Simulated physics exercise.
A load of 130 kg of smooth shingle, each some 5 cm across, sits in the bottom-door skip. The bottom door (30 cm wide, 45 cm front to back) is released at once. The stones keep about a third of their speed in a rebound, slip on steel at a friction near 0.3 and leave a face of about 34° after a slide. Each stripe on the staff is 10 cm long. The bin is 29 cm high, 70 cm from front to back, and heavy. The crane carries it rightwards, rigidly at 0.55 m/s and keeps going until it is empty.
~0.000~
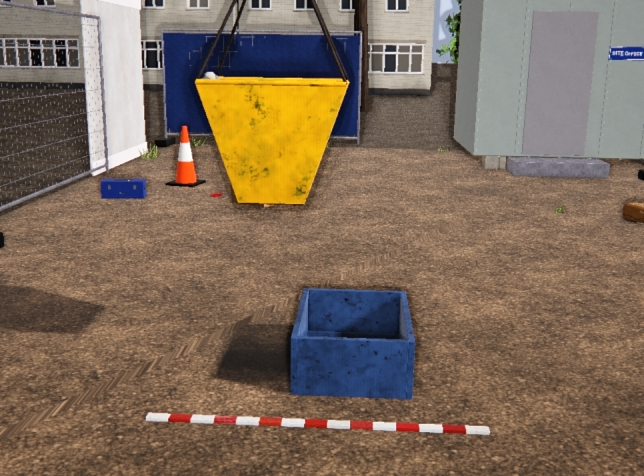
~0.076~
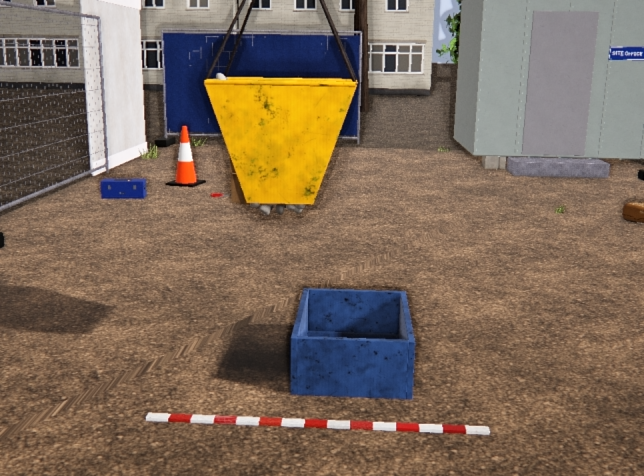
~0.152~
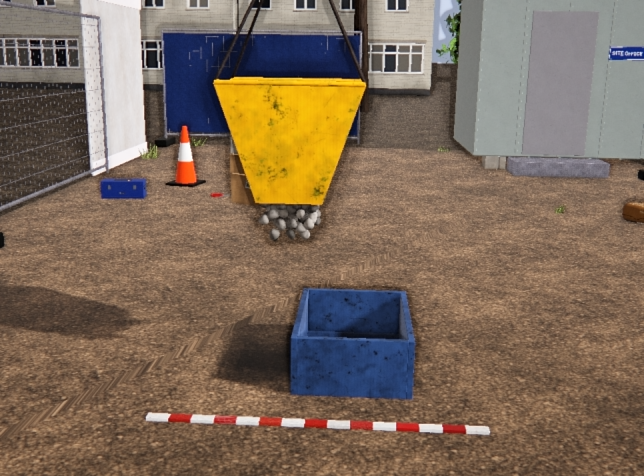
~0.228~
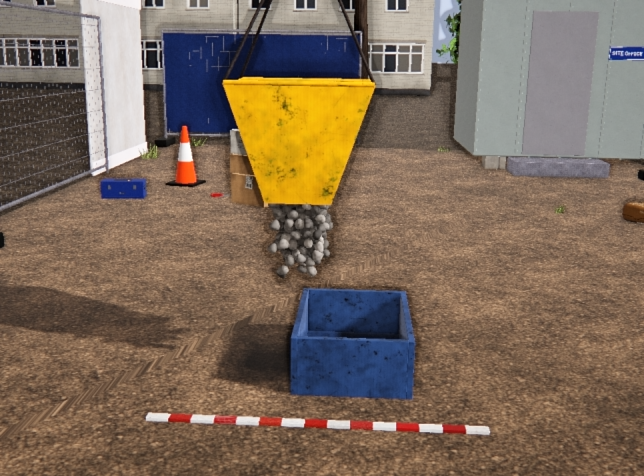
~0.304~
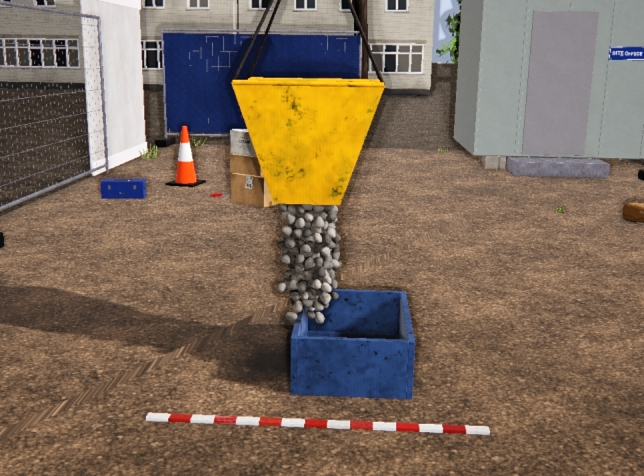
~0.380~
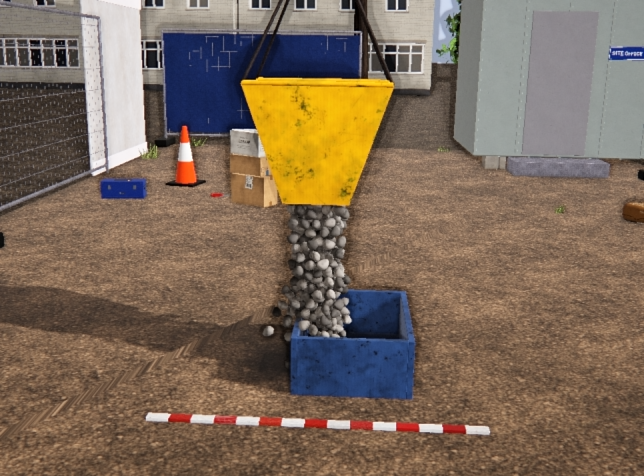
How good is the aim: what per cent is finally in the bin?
About 95 per cent.
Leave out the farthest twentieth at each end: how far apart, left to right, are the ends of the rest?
Roughly 50 cm.
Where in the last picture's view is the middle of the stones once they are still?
Near (354, 337).
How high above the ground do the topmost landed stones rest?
Some 34 cm high.
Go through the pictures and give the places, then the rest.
In the first frame, the outlet is at (271, 193); nothing has dropped yet.
In the second frame, the outlet is at (280, 193); 4 % is out.
The third frame shows outlet at (289, 193), the stream shows down to (286, 228); 84 % still inside.
The fourth frame shows outlet at (298, 193), the stream shows down to (294, 264); 70 % still inside.
The fifth frame shows outlet at (307, 193), the stream shows down to (305, 306); 56 % still inside.
The sixth frame shows outlet at (316, 194), the stream shows down to (311, 301); 41 % still inside.
After 0.7 s, 0 % in the bottom-door skip, 4 % falling or lying left of the bin, 96 % falling or lying in the bin; the stones farthest right are at (399, 348).
After 1.1 s, 0 % in the bottom-door skip, 4 % falling or lying left of the bin, 95 % falling or lying in the bin, 1 % falling or lying beside or right of the bin; the stones farthest right are at (411, 335).
After 1.7 s, 0 % in the bottom-door skip, 4 % falling or lying left of the bin, 95 % falling or lying in the bin, 1 % falling or lying beside or right of the bin; the stones farthest right are at (420, 355).
After 2.6 s, 0 % in the bottom-door skip, 4 % falling or lying left of the bin, 95 % falling or lying in the bin, 1 % falling or lying beside or right of the bin; the stones farthest right are at (420, 355).
After 4.5 s, 0 % in the bottom-door skip, 4 % left of the bin, 95 % in the bin, 1 % beside or right of the bin; the stones farthest right are at (420, 355).
